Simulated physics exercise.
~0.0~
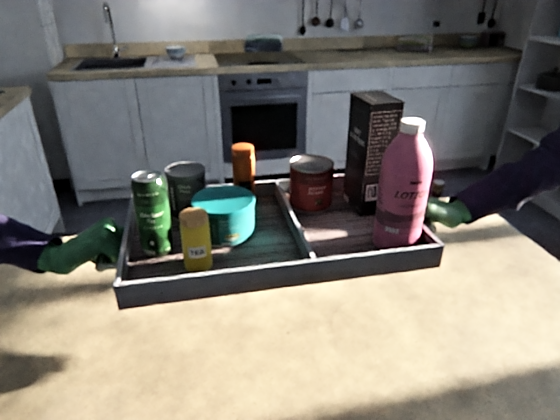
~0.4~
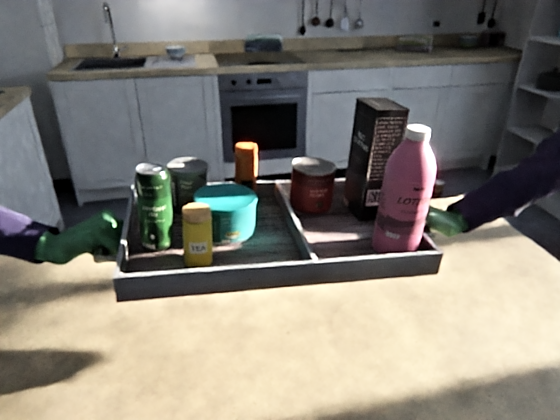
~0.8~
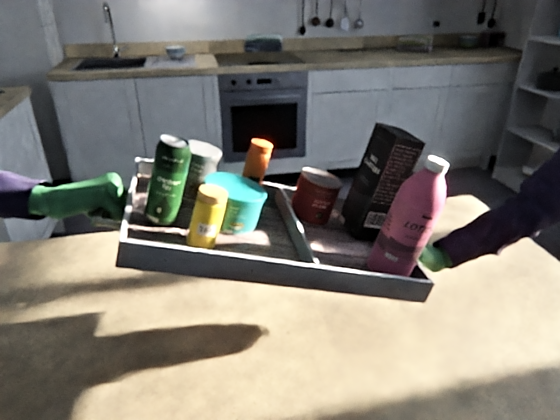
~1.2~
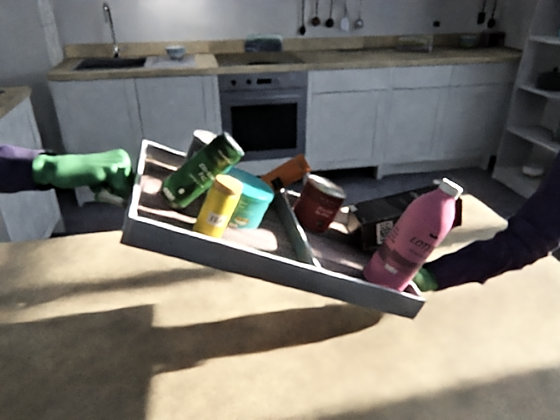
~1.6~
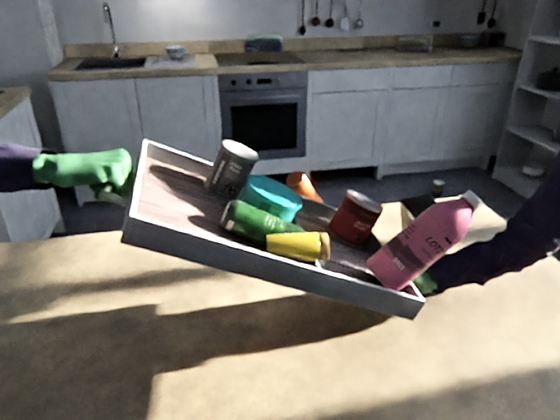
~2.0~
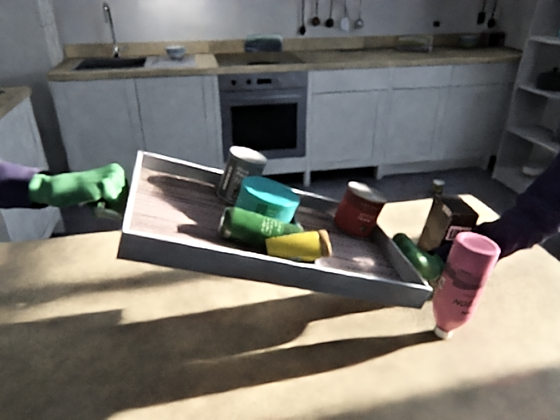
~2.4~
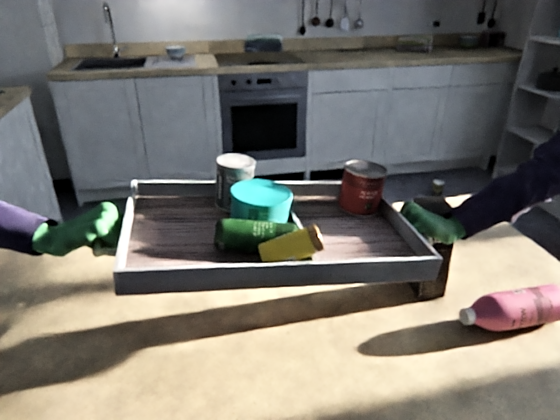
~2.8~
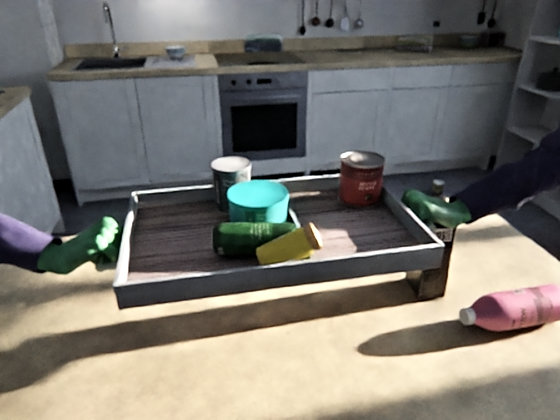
In a kitchen with pale cabinets and an oven behind, seen from across a counter, two green-gloved hands hold a divided tray. Green and grey cans, a yellow shaker, a turquoise tub and an orange shaker stand toward the left, with a red tin, black carton and pink bottle toward the right. The tray tips right side down, and the carton topples off. The green can and yellow shaker fall over, while the orange shaker and pink bottle leave the tray. Levelled again, it holds the two toppled containers and the upright grey can, tub and red tin, with the bottle lying on the counter.
